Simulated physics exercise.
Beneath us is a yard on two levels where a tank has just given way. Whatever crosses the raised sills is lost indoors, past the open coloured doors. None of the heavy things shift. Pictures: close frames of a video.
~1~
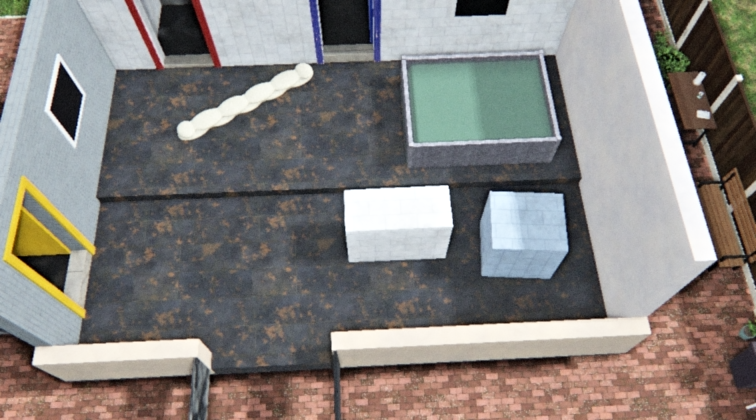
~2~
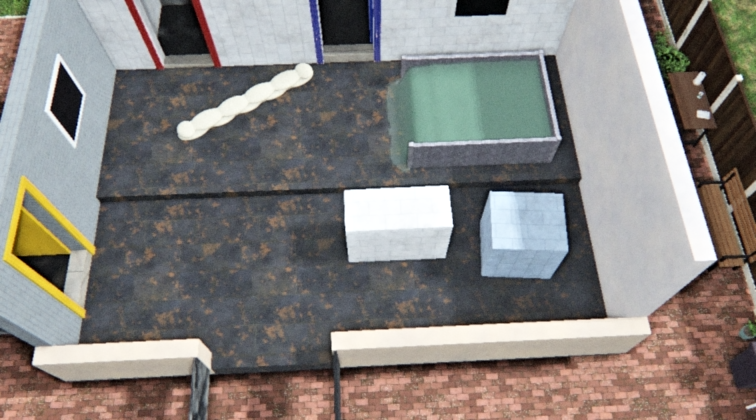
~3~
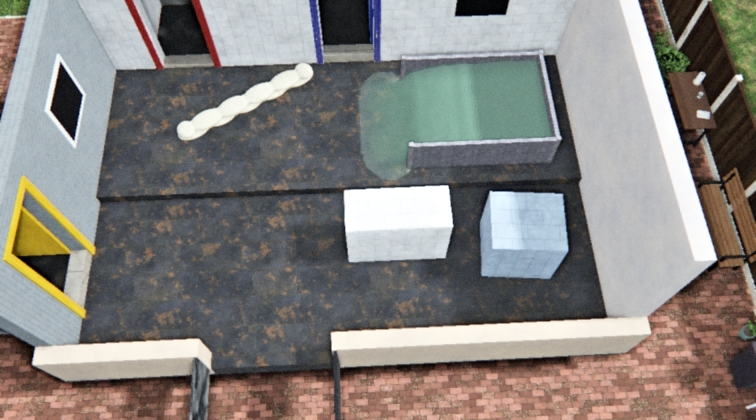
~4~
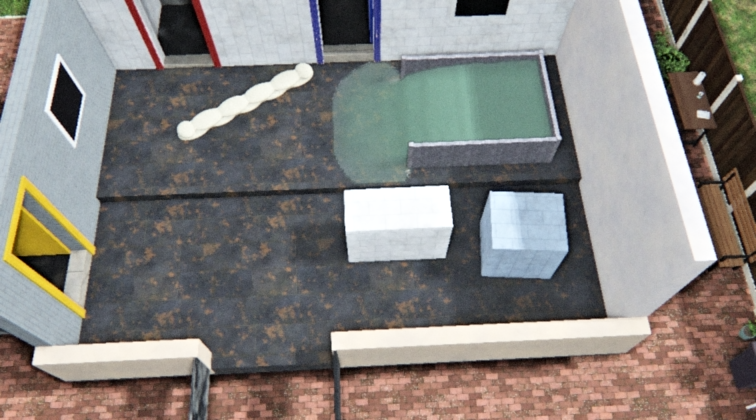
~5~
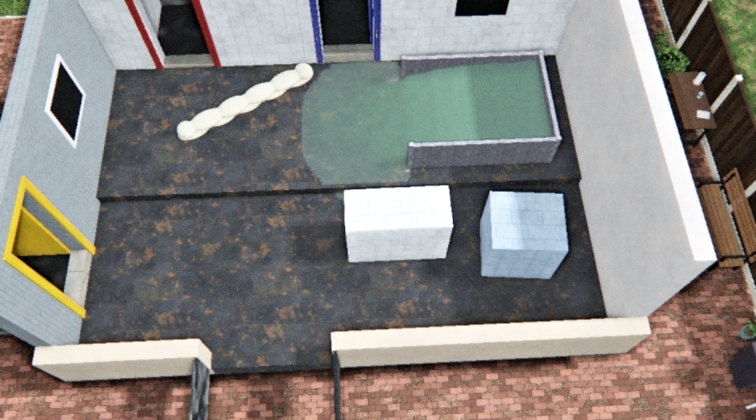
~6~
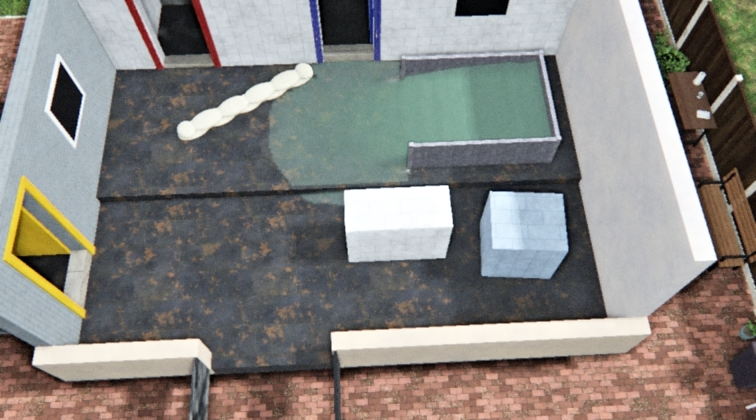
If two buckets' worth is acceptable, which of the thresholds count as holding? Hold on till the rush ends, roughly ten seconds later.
The red door counts as holding, the blue door counts as holding, the yellow door counts as holding.
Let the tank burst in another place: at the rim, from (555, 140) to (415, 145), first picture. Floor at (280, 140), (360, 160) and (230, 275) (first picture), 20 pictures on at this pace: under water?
Taking the three spots as listed, they end up spared, spared and inundated.
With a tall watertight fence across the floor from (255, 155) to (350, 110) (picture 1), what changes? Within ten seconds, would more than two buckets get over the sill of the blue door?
Blue door: Swamped.
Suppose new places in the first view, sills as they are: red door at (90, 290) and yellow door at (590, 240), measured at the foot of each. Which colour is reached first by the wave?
The blue-painted one.
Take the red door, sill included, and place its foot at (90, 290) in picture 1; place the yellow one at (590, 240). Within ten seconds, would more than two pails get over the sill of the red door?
Well, in that case the red door tops the limit.
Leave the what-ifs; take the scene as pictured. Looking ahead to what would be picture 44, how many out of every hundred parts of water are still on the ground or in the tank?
About 96 %.
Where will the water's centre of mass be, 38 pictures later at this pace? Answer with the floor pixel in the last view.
I'd point to (274, 208).
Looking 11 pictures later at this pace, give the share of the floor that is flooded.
About 50 in a hundred.
A moment on, water covers 30 % of the floor; the red door not reached, the blue door wet at the sill, nothing in, the yellow door not reached.
Next, water covers 50 % of the floor; the red door wet at the sill, nothing in, the blue door wet at the sill, nothing in, the yellow door not reached.
Then, water covers 65 % of the floor; the red door wet at the sill, nothing in, the blue door under two buckets in, the yellow door wet at the sill, nothing in.
Later, water covers 75 % of the floor; the red door wet at the sill, nothing in, the blue door under two buckets in, the yellow door under two buckets in.
In the end, water covers 90 % of the floor; the red door wet at the sill, nothing in, the blue door under two buckets in, the yellow door under two buckets in.
